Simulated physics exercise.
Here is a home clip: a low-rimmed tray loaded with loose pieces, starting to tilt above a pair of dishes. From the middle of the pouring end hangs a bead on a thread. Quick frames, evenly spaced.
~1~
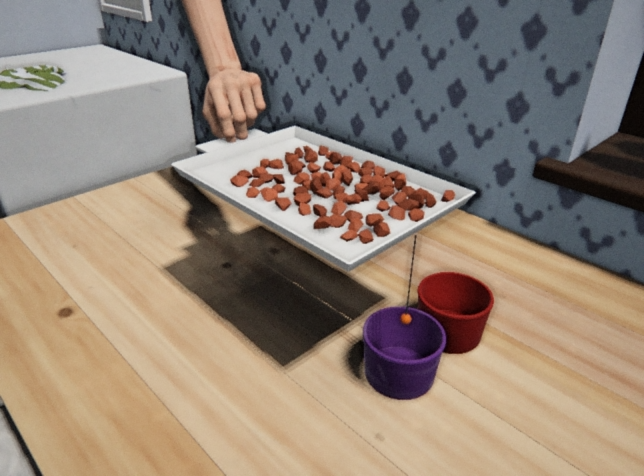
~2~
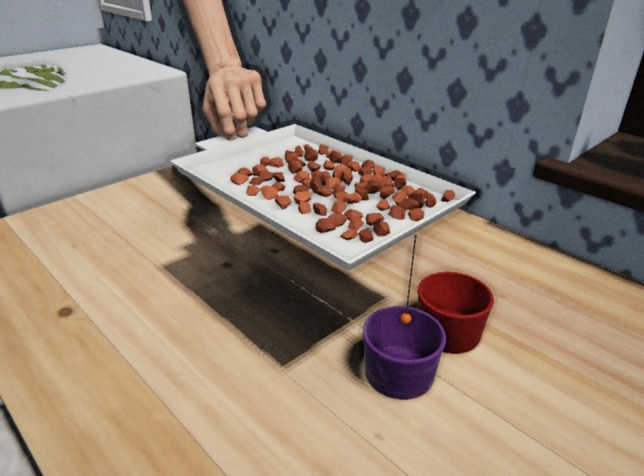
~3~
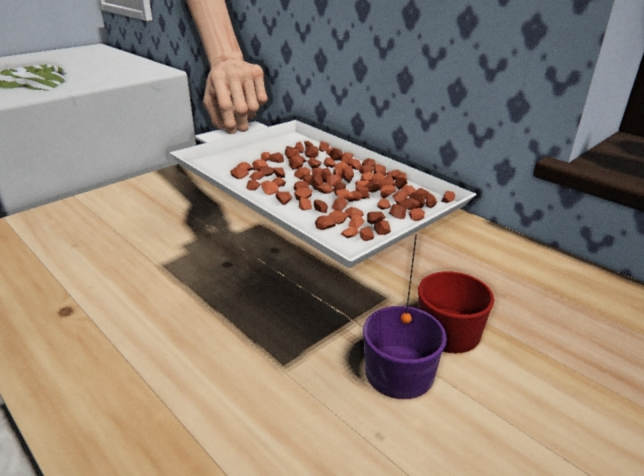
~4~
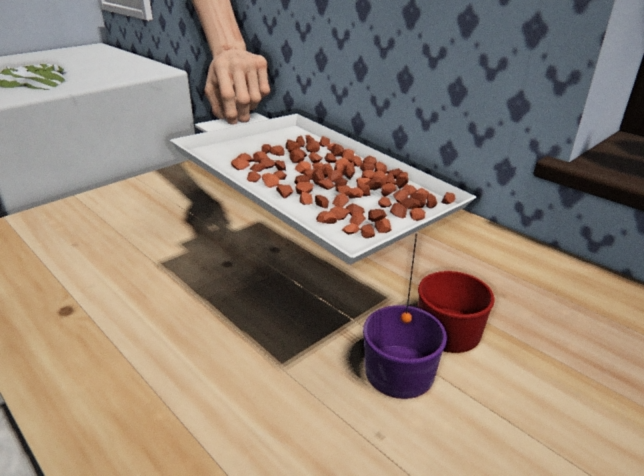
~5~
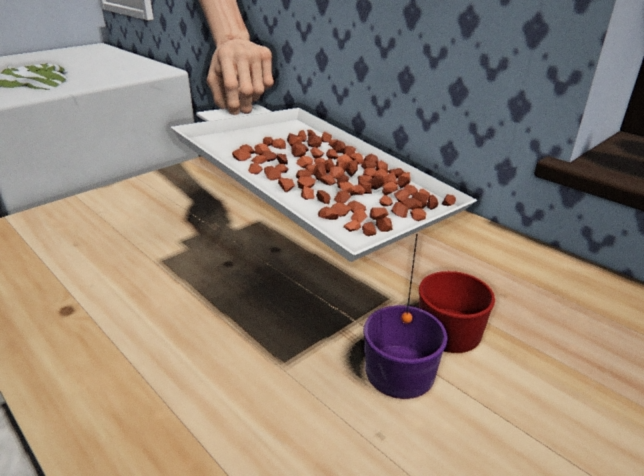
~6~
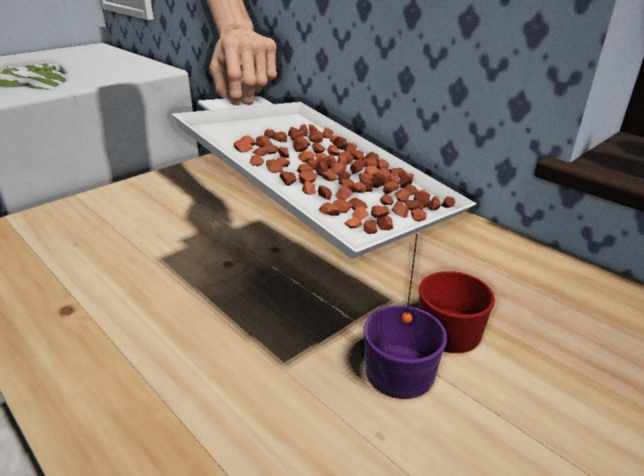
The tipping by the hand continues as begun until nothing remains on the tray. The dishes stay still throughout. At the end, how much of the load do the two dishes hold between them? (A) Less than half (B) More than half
B.
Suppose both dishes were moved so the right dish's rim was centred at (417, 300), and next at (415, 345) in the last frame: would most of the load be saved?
First try: A minority; second try: A minority.
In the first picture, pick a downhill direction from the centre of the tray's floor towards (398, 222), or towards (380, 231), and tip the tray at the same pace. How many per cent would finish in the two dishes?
In turn, 20 percent and then 10 percent.
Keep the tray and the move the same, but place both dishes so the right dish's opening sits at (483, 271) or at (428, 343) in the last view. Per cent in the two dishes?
I'd say about 70 percent, followed by about 0 percent.
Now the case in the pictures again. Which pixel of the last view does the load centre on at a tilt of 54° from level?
Look around (402, 162) in the last picture.
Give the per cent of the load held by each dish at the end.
Out of every hundred, close to 0 go left and close to 80 go right.
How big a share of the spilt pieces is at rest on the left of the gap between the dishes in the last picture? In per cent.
Looks like close to 20 per cent of it.
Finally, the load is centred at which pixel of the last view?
Around (453, 317), give or take.
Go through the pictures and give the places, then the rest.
In the first picture, corners of the pouring end at (349, 257) and (466, 192), level; middle of the load at (334, 185), bits of crushed brick; left dish at (434, 370); right dish at (483, 326); bead on its thread at (406, 319).
In the second picture, corners of the pouring end at (349, 256) and (466, 192), level; middle of the load at (334, 184).
In the third picture, corners of the pouring end at (350, 254) and (467, 193), tipped barely, lowest at the right corner; middle of the load at (335, 181).
In the fourth picture, corners of the pouring end at (352, 250) and (467, 196), tipped a little, lowest at the right corner; middle of the load at (336, 177).
In the fifth picture, corners of the pouring end at (354, 248) and (468, 199), tipped a little, lowest at the right corner; middle of the load at (337, 173).
In the sixth picture, corners of the pouring end at (356, 245) and (467, 201), tipped a little, lowest at the right corner; middle of the load at (339, 169); left dish at (435, 369); right dish at (484, 325).
Soon, tray tipped steeply; all on the tray.
A while on, tray tipped right over; a stray few on the tray; a stray few in the left dish; most in the right dish; about a quarter outside both; a stray few in the air.
Towards the end, tray tipped past a quarter turn; a stray few in the left dish; most in the right dish; about a quarter outside both.
Finally, tray tipped past a quarter turn; a stray few in the left dish; most in the right dish; about a quarter outside both.
